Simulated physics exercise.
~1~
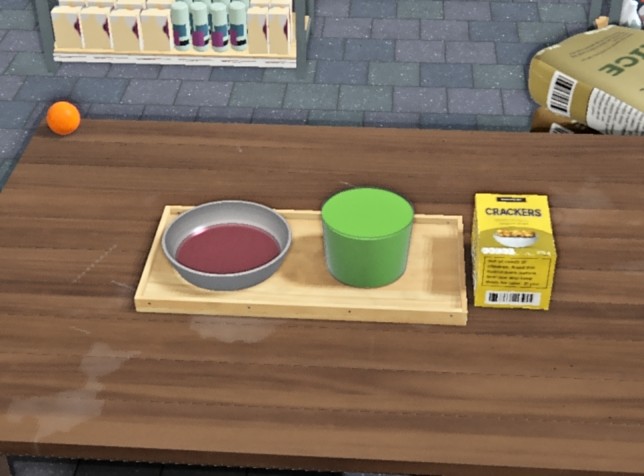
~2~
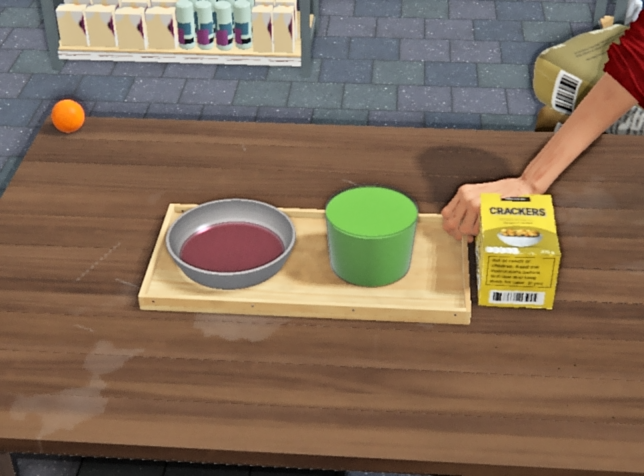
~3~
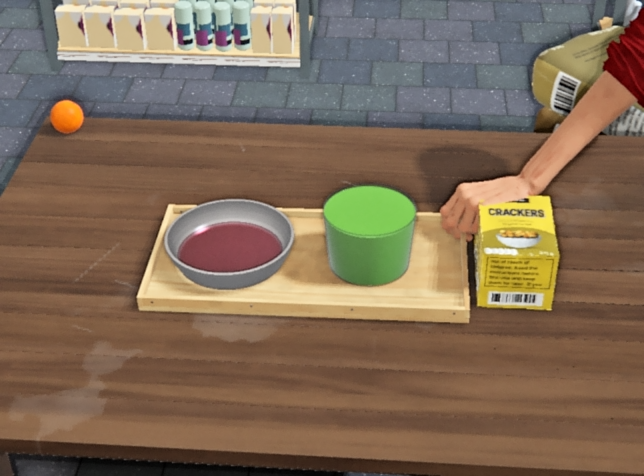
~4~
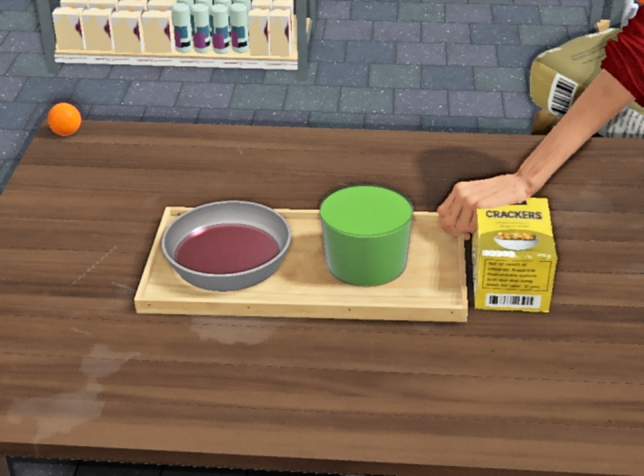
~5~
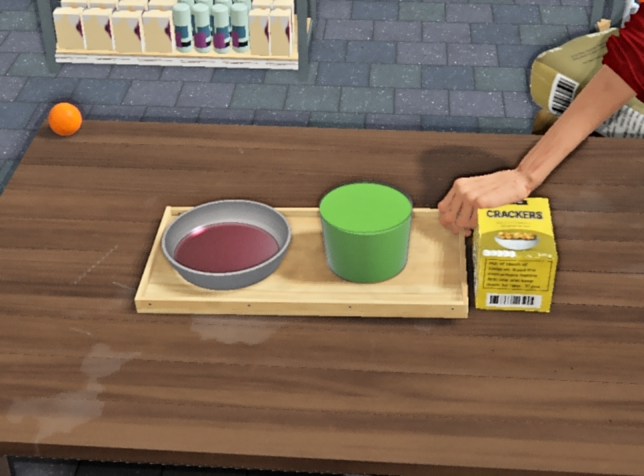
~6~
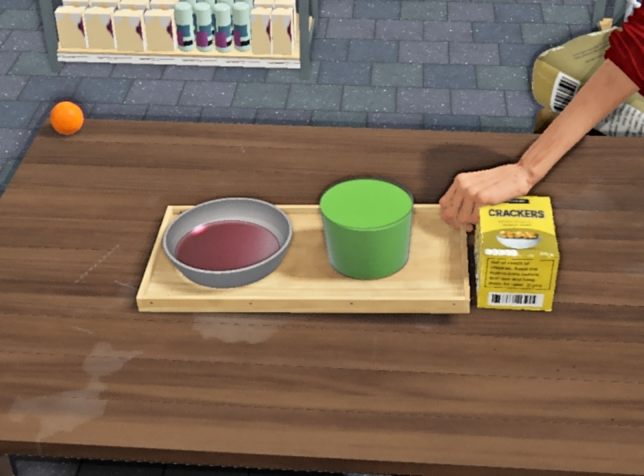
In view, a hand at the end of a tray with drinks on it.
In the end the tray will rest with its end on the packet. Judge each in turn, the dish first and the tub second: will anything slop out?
Dish: No, it all stays in. Tub: Yes, some slops out.
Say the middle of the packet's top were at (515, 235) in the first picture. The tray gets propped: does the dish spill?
I reckon it stays clean.
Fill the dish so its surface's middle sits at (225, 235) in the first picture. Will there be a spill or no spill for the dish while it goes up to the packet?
I'd bet it brims over.
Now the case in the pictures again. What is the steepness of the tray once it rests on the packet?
I'd guess somewhere around 13 degrees.
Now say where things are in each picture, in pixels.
In the first picture, the tray lies flat; dish (228, 246) nearly empty; tub (367, 237) nearly full; packet (515, 282).
The second picture shows a hand takes the end of the tray; dish nearly empty, surface at (232, 252); tub nearly full, surface at (371, 213).
The third picture shows slope near 1°; dish (230, 244) nearly empty; tub (370, 235) nearly full.
The fourth picture shows the tray slopes by about 1°; dish nearly empty, surface at (228, 254); tub nearly full, surface at (367, 211); packet (515, 285).
In the fifth picture, the end is rising; dish (228, 245) nearly empty; tub (367, 232) nearly full.
In the sixth picture, the end has come up a little; dish nearly empty, surface at (230, 251); tub nearly full, surface at (367, 205); packet (518, 283).
Next, the tray slopes by about 8°; dish, its rim is dry; tub, it has slopped over.
After that, the tray slopes by about 15°; dish, its rim is dry; tub, it has slopped over.
Finally, the tray slopes by about 13°, resting on the packet; dish, its rim is dry; tub, it has slopped over.
